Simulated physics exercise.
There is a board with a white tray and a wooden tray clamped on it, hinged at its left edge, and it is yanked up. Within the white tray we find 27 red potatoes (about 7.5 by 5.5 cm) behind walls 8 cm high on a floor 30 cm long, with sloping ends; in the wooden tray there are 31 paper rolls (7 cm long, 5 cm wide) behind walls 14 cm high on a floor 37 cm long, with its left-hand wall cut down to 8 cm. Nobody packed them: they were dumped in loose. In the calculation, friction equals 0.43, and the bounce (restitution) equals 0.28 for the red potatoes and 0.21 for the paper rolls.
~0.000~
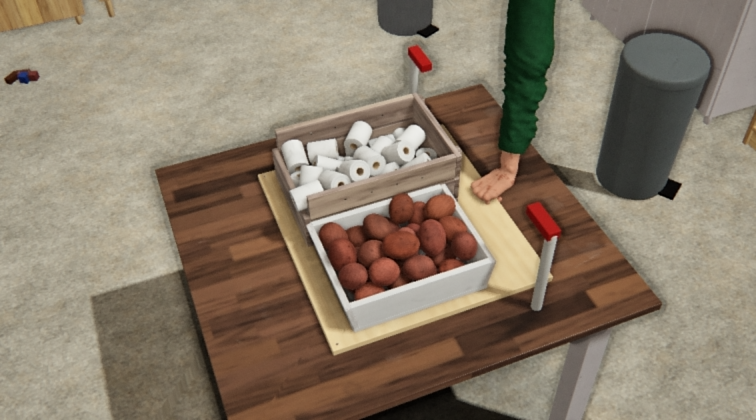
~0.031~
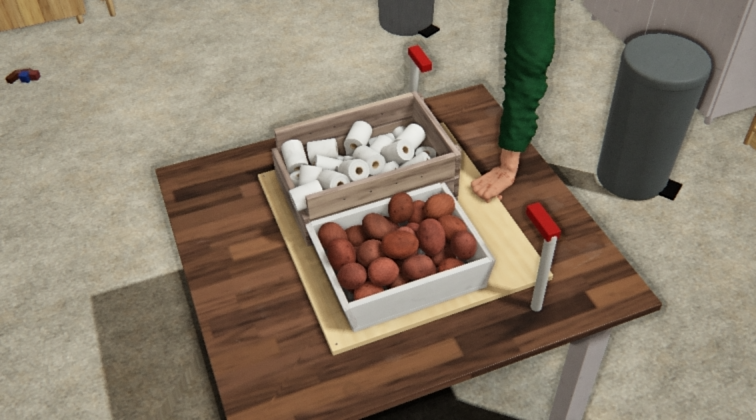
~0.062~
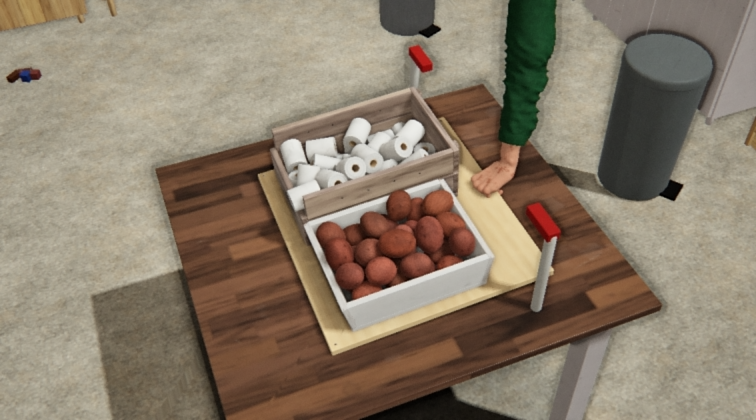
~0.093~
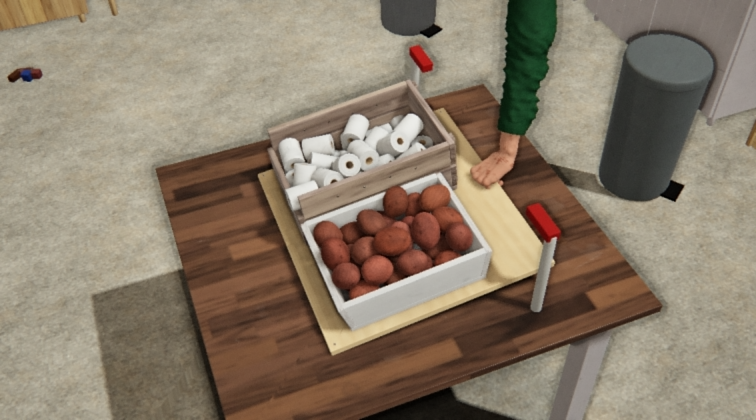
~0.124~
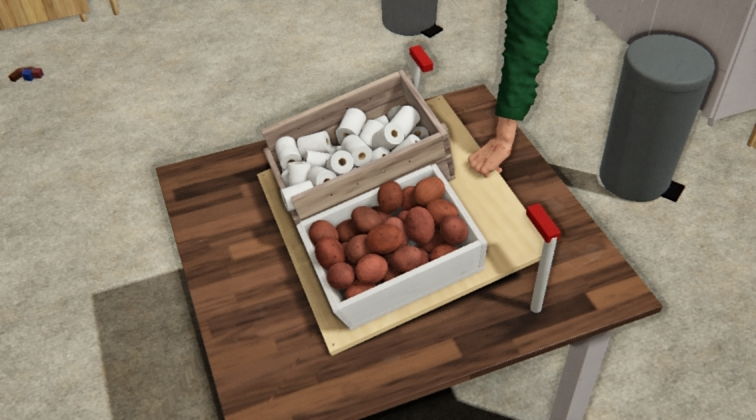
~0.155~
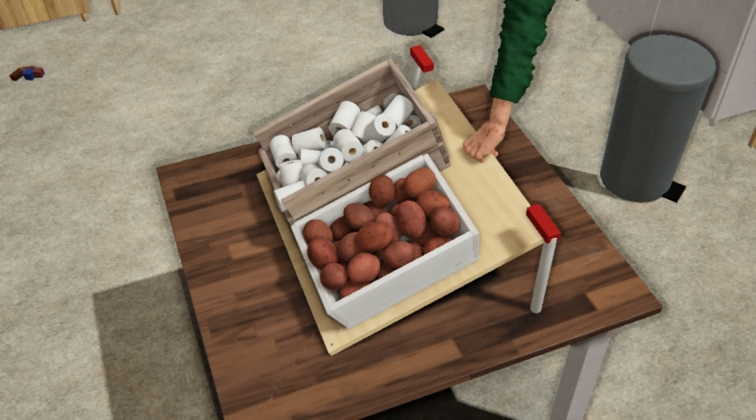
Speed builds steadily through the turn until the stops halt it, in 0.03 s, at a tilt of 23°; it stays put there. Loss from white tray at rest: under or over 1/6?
Over 1/6.
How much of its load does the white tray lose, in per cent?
It works out to roughly 30 percent.
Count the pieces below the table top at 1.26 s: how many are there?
It comes to near 8.
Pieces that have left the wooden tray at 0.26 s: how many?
Wooden tray: About 1.
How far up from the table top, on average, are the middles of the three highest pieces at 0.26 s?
About 32 cm up, on average.
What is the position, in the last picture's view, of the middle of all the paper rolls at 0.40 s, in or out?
Around (303, 162) in pixels.
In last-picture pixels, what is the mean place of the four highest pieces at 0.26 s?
Roughly (356, 125).
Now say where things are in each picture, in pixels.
In the first picture (each is followed by its nearest rim corner in this view; the camera moves round a little), white tray, (350, 306); wooden tray, (307, 198); 0° from level; none out.
In the second picture, white tray, (349, 306); wooden tray, (306, 197); 1° from level.
In the third picture, white tray, (347, 306); wooden tray, (303, 198); 3° from level.
In the fourth picture, white tray, (343, 306); wooden tray, (298, 198); 6° from level.
In the fifth picture, white tray, (338, 307); wooden tray, (291, 199); 12° from level.
In the sixth picture, white tray, (332, 308); wooden tray, (282, 201); 18° from level; none out.
After 0.16 s, the board meets the red stops.
After 0.26 s, tilt 23°; white tray 27 in, 0 out and wooden tray 30 in, 1 out.
After 0.40 s, tilt 23°; white tray 26 in, 1 out and wooden tray 28 in, 3 out.
After 0.66 s, tilt 23°; white tray 19 in, 8 out and wooden tray 22 in, 9 out.
When it is over (at 1.26 s), white tray 19 in, 8 out and wooden tray 21 in, 10 out. Asked share, 8 of 27, 30 per cent.
